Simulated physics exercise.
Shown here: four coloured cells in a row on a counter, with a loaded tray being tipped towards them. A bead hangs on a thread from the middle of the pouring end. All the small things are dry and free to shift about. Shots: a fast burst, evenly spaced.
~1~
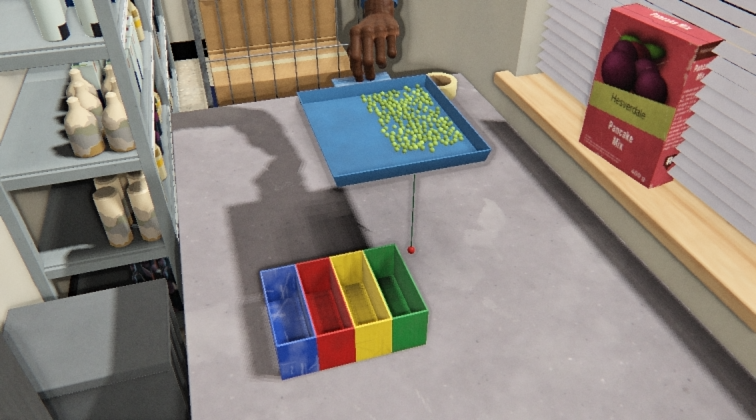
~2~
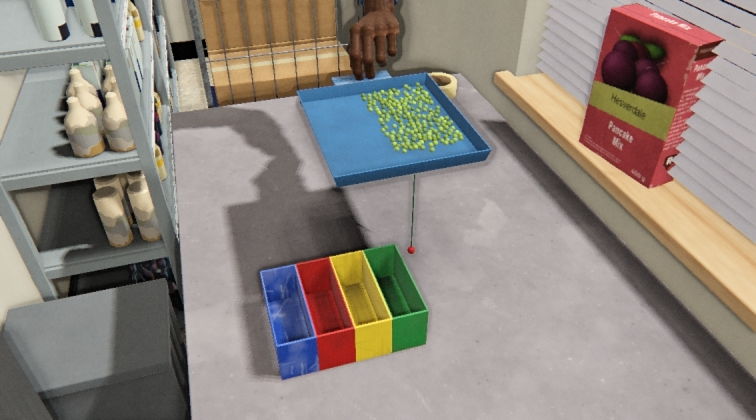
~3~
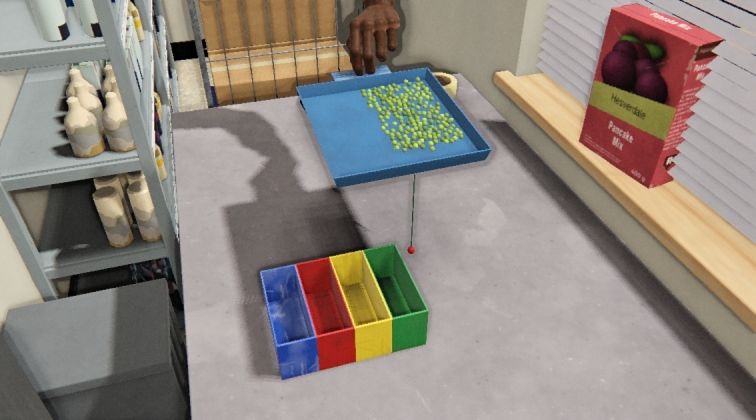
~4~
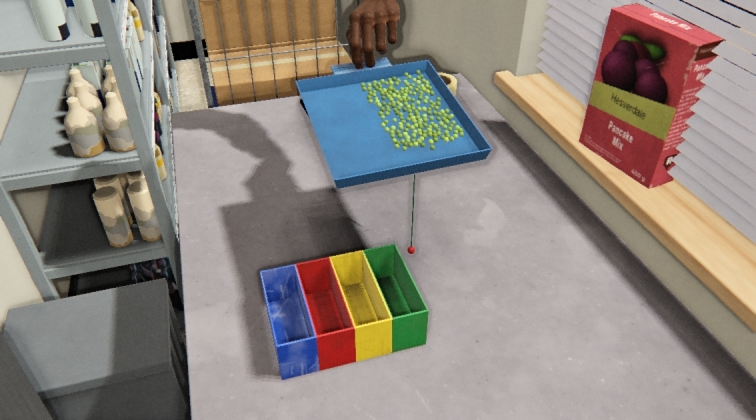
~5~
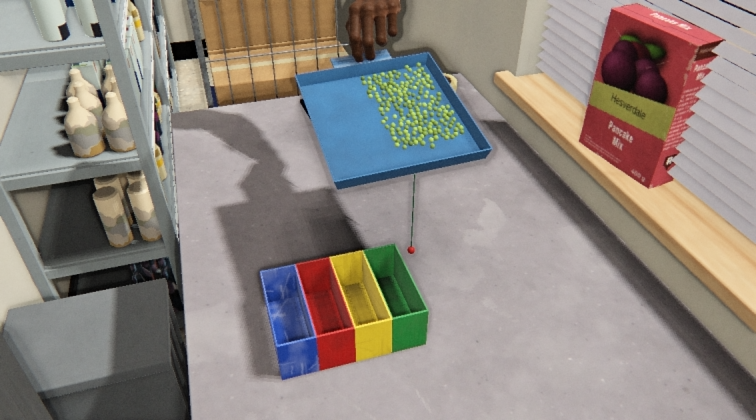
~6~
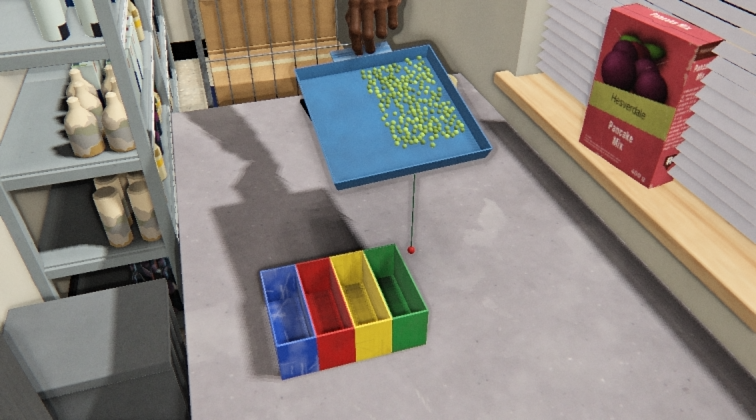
A hand at the far end of a blue tray raises that end slightly over a grey counter, seen from above by a still camera. Green peas lie across the tray's right side, a red bead hangs below on a thread, and blue, red, yellow and green cells stand in front, with bottle shelves left and a pancake mix box right. The tray tilts gradually towards the cells, its near left corner dipping lowest, while the peas barely shift.
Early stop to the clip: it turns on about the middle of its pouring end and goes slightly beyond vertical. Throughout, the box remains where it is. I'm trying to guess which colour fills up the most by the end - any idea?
Go with yellow; that cell ends fullest.
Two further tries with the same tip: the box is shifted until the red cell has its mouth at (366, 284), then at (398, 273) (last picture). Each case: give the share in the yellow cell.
Respectively 20 % and 10 %.
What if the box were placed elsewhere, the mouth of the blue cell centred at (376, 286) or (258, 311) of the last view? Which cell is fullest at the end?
The first placement favours blue, while the second favours the cell in green.
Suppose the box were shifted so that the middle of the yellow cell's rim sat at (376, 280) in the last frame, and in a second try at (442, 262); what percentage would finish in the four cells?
First placement near 90 percent, second near 60 percent.
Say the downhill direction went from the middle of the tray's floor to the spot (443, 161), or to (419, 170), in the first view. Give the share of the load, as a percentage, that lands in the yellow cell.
In turn, 0 percent and then 0 percent.
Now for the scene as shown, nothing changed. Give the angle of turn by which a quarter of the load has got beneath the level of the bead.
Somewhere near 100 degrees, I'd say.
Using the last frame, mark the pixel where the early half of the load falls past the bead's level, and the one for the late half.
About (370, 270), and after that about (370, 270).
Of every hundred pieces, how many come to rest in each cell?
I'd put the blue cell near 0, the red cell near 10, the yellow cell near 50, and the green cell near 30.
Just after the last frame, tray tipped steeply; almost all on the tray; just a few falling or outside the box.
A moment on, tray tipped right over; the larger part on the tray; just a few in the red cell; just a few in the yellow cell; just a few in the green cell; about a tenth falling or outside the box.
Further on, tray tipped past a quarter turn; roughly half in the yellow cell; roughly a quarter in the green cell; about a tenth in the red cell; just a few in the blue cell; roughly a quarter falling or outside the box.
When it is over, tray tipped past a quarter turn; roughly half in the yellow cell; roughly a quarter in the green cell; about a tenth in the red cell; just a few in the blue cell; roughly a quarter outside the box.
